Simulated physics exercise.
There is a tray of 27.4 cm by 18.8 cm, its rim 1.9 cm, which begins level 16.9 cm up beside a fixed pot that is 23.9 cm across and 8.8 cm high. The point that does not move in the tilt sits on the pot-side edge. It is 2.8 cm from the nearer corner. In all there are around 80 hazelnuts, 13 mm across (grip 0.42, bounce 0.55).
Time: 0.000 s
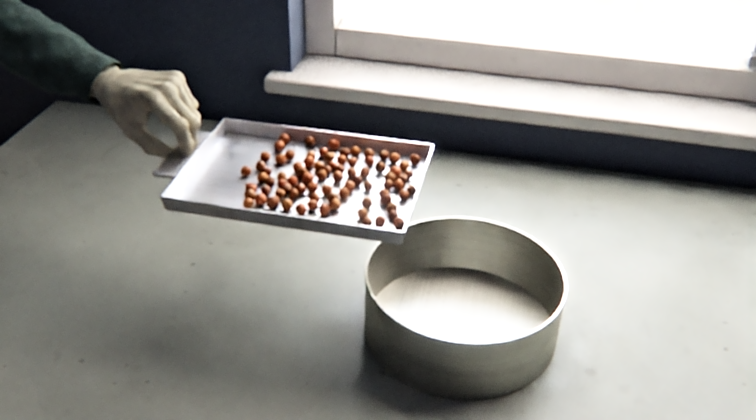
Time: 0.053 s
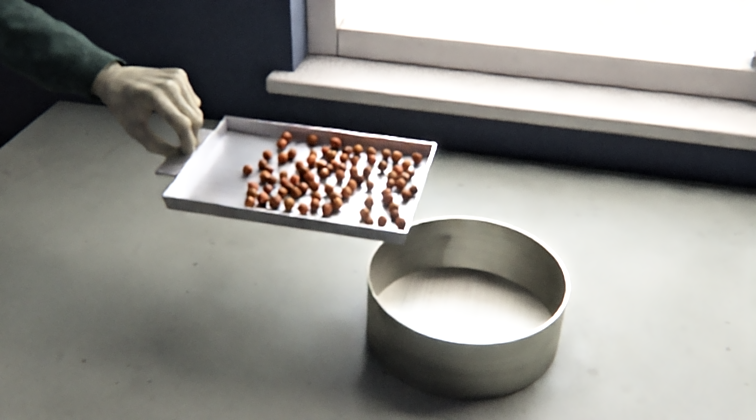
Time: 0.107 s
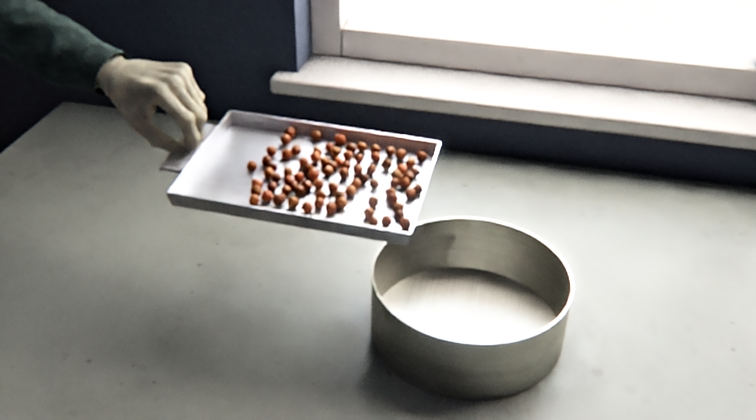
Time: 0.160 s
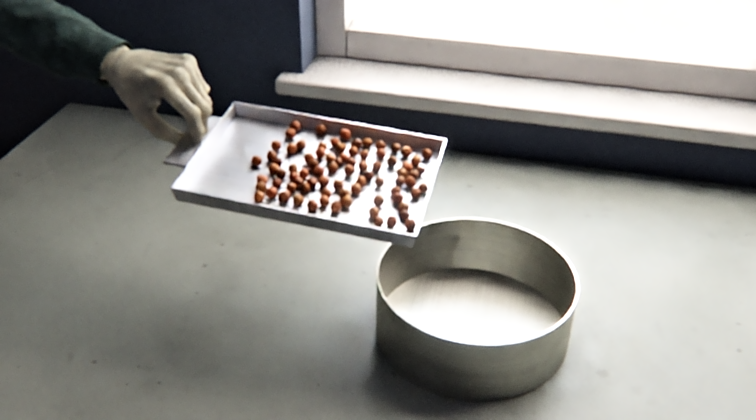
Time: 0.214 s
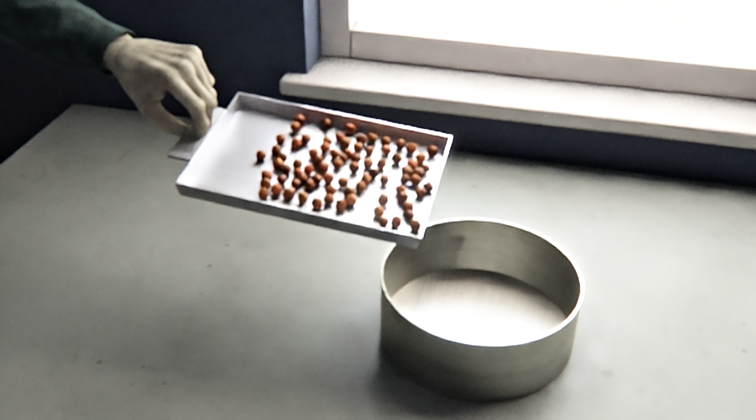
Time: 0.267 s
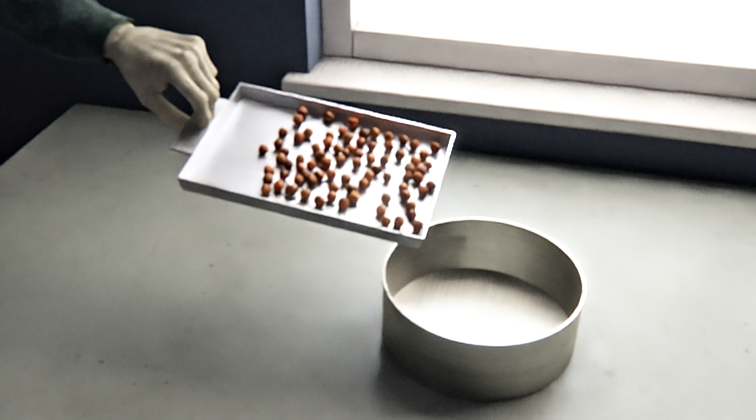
The clip shows a hand holding a white rectangular tray of hazelnuts beside a round metallic pot on a grey table near a window, gradually raising the left side so the tray slants down toward the pot.
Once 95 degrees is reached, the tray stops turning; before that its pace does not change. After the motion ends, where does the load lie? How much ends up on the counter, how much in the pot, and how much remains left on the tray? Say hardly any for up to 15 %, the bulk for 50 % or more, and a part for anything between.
By place: Counter a part, pot the bulk, tray hardly any.
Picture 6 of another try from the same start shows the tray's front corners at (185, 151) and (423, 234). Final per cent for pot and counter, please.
The pot gets 100 and the counter 5.
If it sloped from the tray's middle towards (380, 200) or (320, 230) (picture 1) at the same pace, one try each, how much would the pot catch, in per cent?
First try: Around 100 percent; second try: Around 35 percent.
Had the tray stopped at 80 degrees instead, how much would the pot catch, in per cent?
Share in the pot: Around 0 %.
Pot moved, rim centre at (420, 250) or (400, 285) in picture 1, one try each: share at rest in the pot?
The shares would be near 25 and 100 per cent respectively.
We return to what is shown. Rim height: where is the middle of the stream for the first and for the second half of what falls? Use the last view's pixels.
Roughly (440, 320) to start, and after that (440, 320).
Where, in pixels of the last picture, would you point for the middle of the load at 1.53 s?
Roughly (405, 186).
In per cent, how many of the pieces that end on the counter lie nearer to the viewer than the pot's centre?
Roughly 100 per cent.
Then, at 1.02 s, tilt 50 degrees; the tray holds 100 %, the pot 0 %.
After 1.53 s, tilt 76 degrees; the tray holds 100 %, the pot 0 %.
After 2.10 s, tilt 95 degrees; the tray holds 10 %, the pot 40 %.
By 3.4 s all is still; counter 30 %, pot 70 %, tray 0 %.
